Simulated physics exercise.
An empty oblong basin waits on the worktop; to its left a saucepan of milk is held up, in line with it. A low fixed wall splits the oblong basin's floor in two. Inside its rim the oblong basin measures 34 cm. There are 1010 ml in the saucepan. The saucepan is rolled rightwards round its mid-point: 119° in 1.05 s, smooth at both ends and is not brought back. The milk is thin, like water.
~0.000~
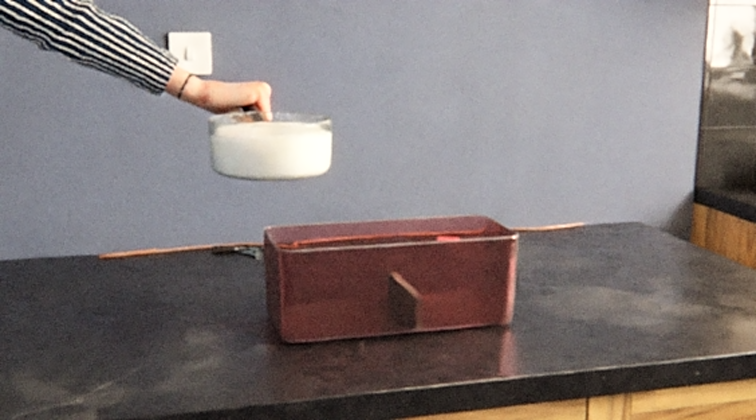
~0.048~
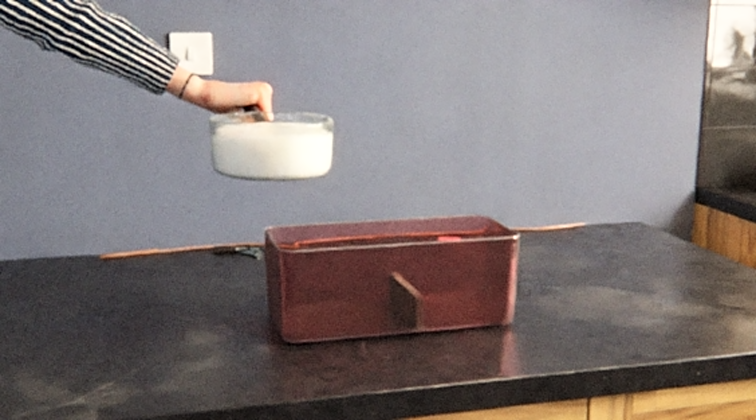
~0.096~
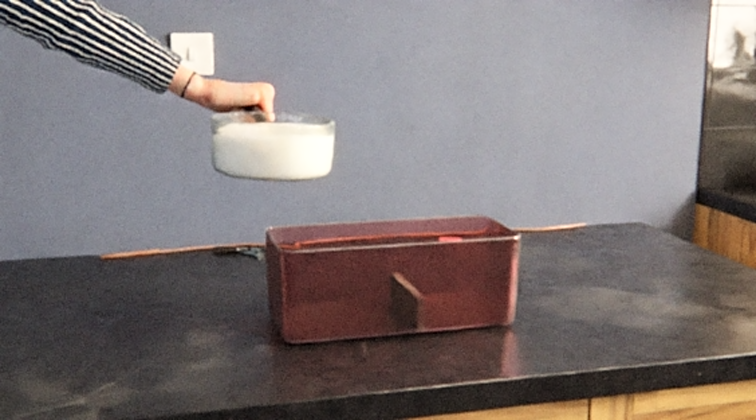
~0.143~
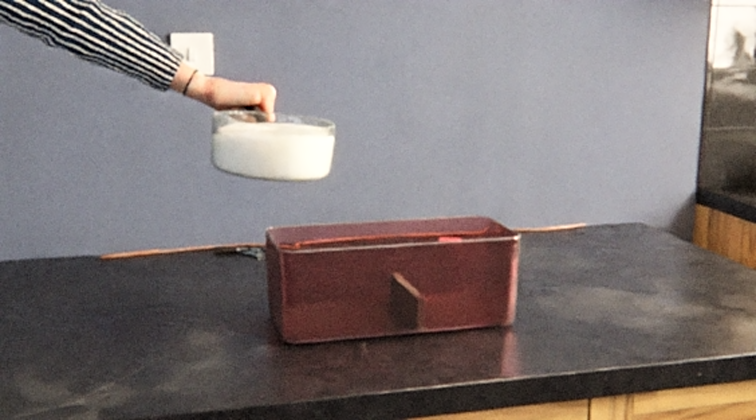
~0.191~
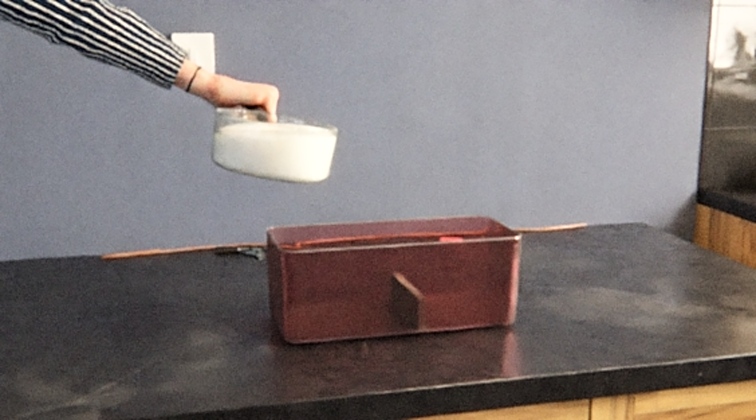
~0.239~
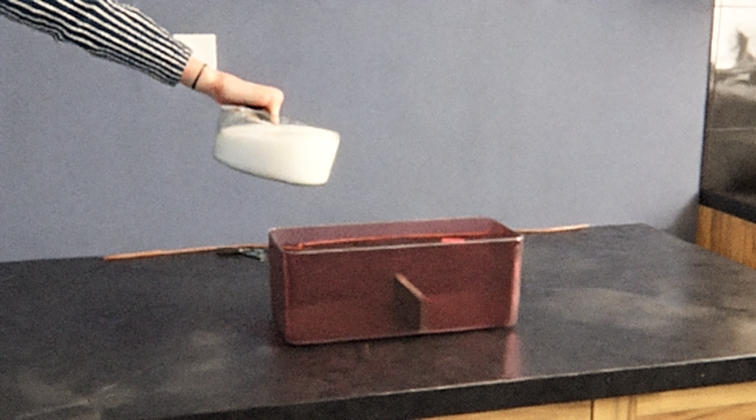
Saucepan of milk held up by a hand in a striped sleeve, slowly tilting rightwards above a dark red oblong basin.
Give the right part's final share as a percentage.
The far part has some 13 per cent.
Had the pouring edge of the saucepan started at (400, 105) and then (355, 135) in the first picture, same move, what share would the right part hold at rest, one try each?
First 70, then 25 per cent.
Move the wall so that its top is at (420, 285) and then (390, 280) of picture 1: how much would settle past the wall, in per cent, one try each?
First 15, then 20 per cent.
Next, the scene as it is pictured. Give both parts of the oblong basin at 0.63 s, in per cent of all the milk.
Left about 28, right about 0.
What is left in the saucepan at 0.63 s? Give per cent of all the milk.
Near 34 in a hundred.
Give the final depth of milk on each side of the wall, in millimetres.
Left about 34 mm, right about 8 mm.
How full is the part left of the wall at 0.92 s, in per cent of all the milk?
Some 88 per cent.
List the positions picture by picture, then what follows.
In the first frame, it leans 0°; its right rim is at (329, 119); the milk meets the walls at (212, 131) and (326, 129); the oblong basin's rim runs from (271, 240) to (502, 226); the wall's top is at (405, 285).
In the second frame, it leans 1°; its right rim is at (330, 120); the milk meets the walls at (212, 131) and (327, 129).
In the third frame, it leans 2°; its right rim is at (332, 122); the milk meets the walls at (214, 132) and (329, 130).
In the fourth frame, it leans 5°; its right rim is at (332, 125); the milk meets the walls at (215, 131) and (329, 131).
In the fifth frame, it leans 9°; its right rim is at (334, 130); the milk meets the walls at (216, 131) and (331, 131).
In the sixth frame, it leans 15°; its right rim is at (337, 136); the milk meets the walls at (218, 132) and (335, 134).
After 0.63 s the tilt is 78° and 34 per cent is still to pour, 27 is left of the wall and 0 right of it.
After 0.92 s the tilt is 115° and 3 per cent is still to pour, 88 is left of the wall and 4 right of it.
After 1.22 s the tilt is 119° and 0 per cent is still to pour, 86 is left of the wall and 13 right of it.
After 1.55 s the tilt is 119° and 0 per cent is still to pour, 86 is left of the wall and 13 right of it.
In the end 86 per cent lies left of the wall, 13 right of it and 1 outside.
